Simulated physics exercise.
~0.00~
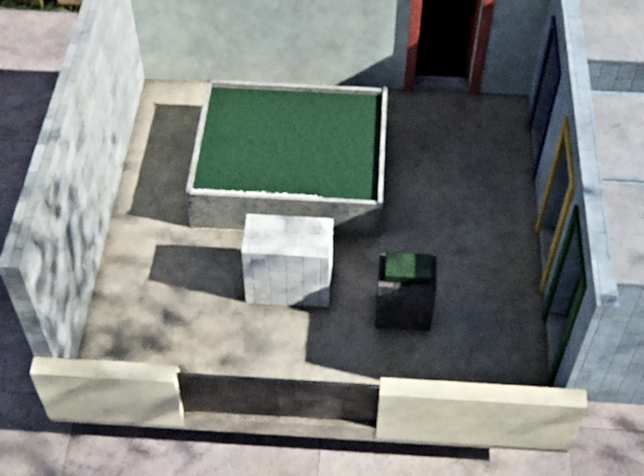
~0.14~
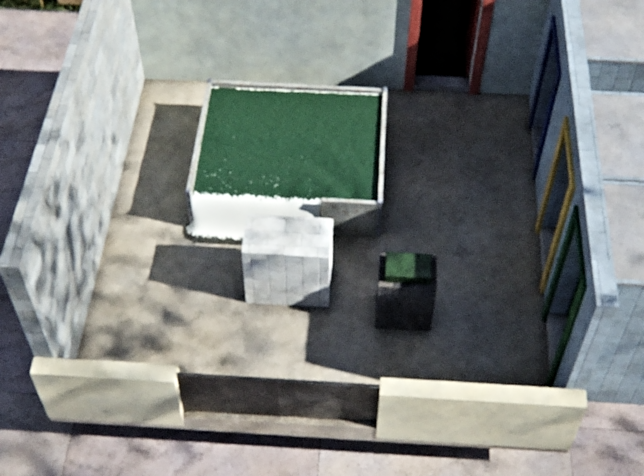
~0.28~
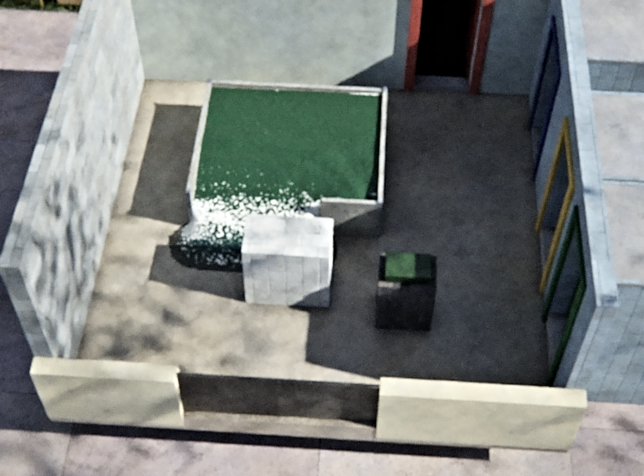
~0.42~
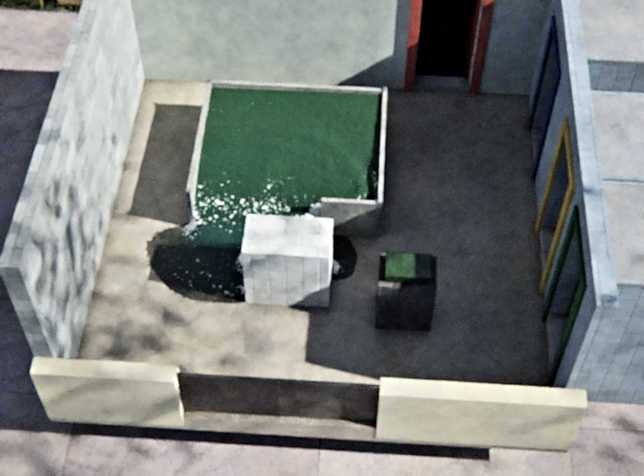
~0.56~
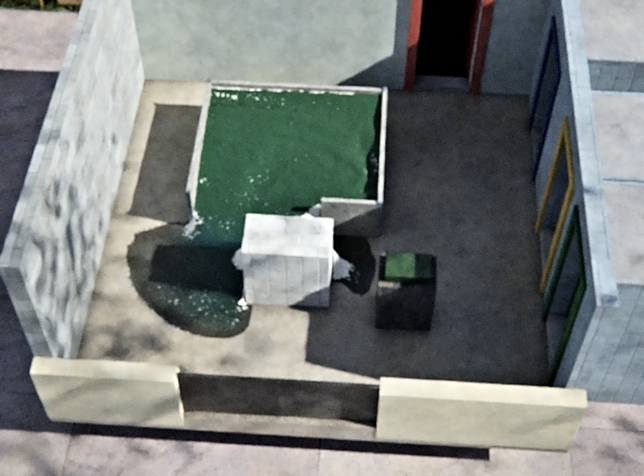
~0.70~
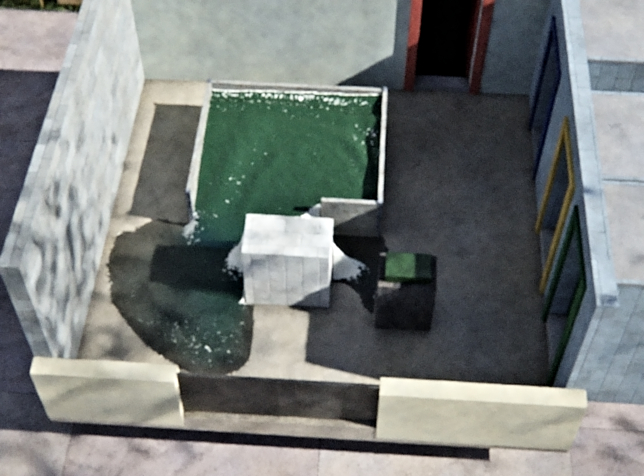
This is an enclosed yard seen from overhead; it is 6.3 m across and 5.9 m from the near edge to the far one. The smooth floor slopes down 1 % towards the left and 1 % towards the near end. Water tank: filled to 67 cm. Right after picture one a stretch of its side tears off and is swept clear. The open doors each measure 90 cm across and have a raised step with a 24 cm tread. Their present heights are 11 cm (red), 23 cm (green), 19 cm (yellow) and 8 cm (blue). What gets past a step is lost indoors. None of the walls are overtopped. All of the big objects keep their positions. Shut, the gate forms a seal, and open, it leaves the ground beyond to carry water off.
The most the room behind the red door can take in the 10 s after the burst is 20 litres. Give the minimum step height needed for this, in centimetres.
Roughly 10.5 centimetres.
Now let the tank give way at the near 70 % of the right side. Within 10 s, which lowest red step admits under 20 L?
Then it needs around 7.5 cm.
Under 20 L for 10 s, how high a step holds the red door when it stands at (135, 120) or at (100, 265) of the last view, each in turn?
Minimums: Roughly 8.0 cm and 25 cm.
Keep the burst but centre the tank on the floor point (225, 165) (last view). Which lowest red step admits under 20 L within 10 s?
Roughly 12.5 centimetres.
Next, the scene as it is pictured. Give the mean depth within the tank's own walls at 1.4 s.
It averages near 43 cm.
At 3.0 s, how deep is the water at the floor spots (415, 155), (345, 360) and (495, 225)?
Depths of roughly 0 cm, 5 cm and 4 cm, in that order.
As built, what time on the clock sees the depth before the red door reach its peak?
About 8.5 seconds.
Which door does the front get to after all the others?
The red door.
After 1.4 s water covers 35 % of the floor, deepest (52 cm) near (277, 259); it has not reached the red door.
After 3.0 s water covers 60 % of the floor, deepest (38 cm) near (69, 393); it has not reached the red door.
After 10.0 s water covers 95 % of the floor, deepest (23 cm) near (144, 84); 12 cm at the red door, 18 litres in over its 11 cm step.
At the red door as built, the water arrived by 4.3 s and peaked near 17 cm at 8.6 s.
Run again over the same 10 s with other heights there, 30 litres in over 9.5 cm, 7 litres over 13 cm. The limit of 20 litres is kept from about 10.5 cm up.
